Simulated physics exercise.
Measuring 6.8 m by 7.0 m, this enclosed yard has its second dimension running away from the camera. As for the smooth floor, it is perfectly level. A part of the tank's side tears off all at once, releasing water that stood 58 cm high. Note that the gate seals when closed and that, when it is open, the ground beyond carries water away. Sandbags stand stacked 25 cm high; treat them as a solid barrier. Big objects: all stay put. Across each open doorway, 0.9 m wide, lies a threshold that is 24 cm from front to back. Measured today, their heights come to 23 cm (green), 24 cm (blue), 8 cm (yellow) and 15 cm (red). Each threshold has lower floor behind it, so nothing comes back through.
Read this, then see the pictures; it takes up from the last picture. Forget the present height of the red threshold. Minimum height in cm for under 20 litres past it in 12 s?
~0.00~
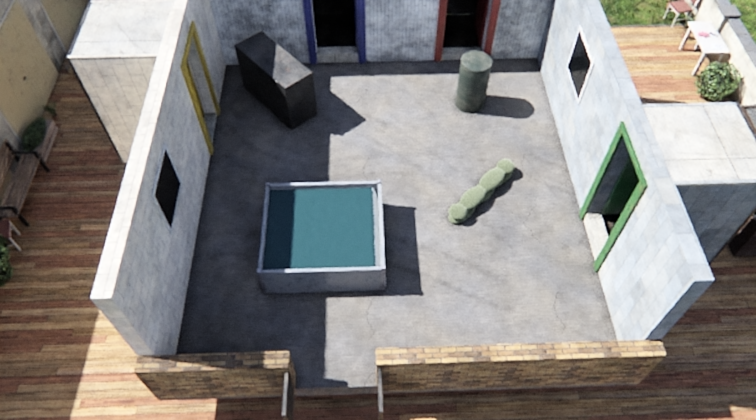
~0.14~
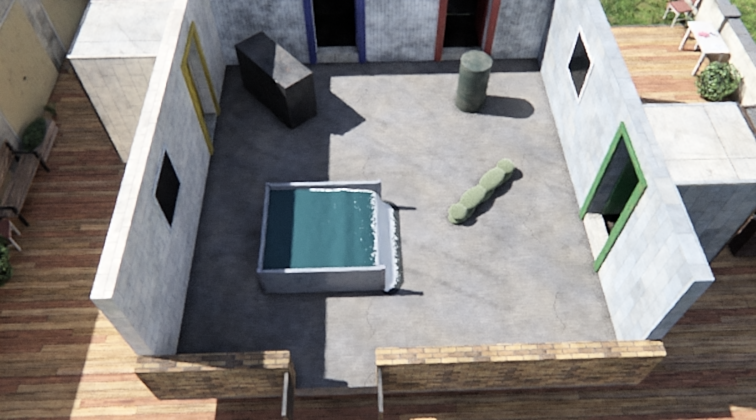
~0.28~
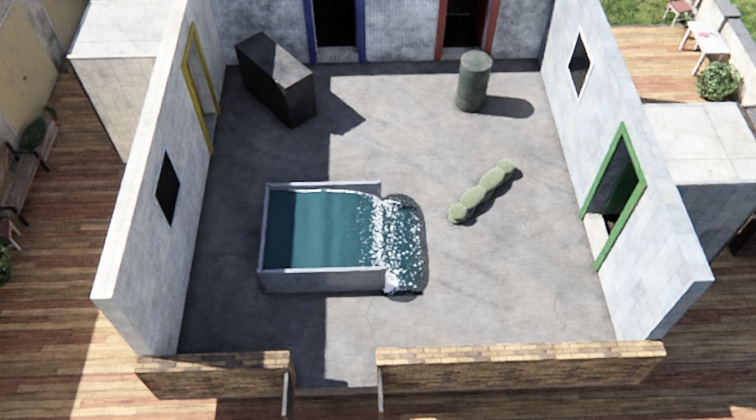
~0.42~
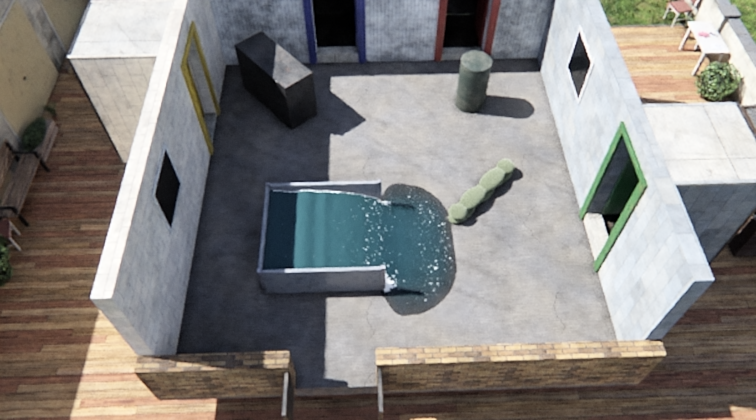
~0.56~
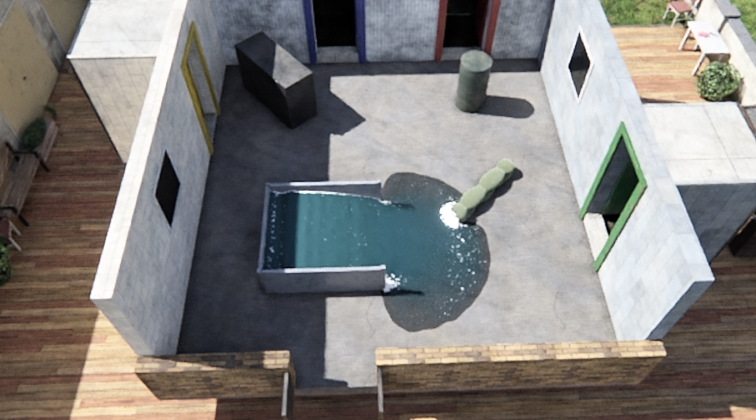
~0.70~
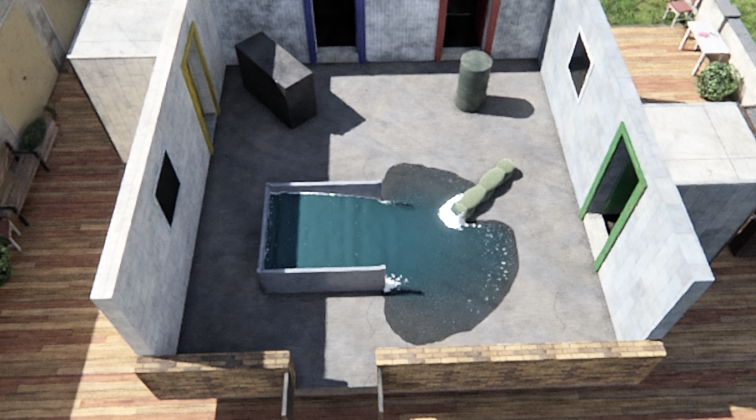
Approx. 6 cm.
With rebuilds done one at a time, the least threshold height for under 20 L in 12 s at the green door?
Green door - some 18 centimetres.
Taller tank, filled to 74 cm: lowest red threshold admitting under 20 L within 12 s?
Then around 8.0 centimetres.
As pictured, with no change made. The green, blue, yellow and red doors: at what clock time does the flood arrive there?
The green door at 1.1 s, the blue door at 5.0 s, the yellow door at 9.5 s, the red door at 3.8 s.
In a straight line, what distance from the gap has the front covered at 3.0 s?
The front is some 5.8 m out.
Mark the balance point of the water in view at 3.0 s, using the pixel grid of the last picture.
(474, 241) or so.
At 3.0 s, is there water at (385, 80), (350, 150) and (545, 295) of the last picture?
1: Unwetted; 2: Unwetted; 3: Awash.
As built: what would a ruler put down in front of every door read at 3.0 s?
In cm - green: 17, blue: 0, yellow: 0, red: 0.
After 1.4 s water covers 25 % of the floor, deepest (30 cm) near (444, 221); it has not reached the red door.
After 3.0 s water covers 40 % of the floor, deepest (28 cm) near (587, 299); it has not reached the red door.
After 12.0 s water covers 95 % of the floor, deepest (8 cm) near (299, 97); 4 cm at the red door, 0 litres in over its 15 cm threshold.
At the red door as built, the water arrived by 3.9 s and peaked near 9 cm at 7.8 s.
With a threshold of 5 cm, 31 litres would have come in within the 12 s; with 6.5 cm, 14 litres. So under 20 litres takes about 6 cm.
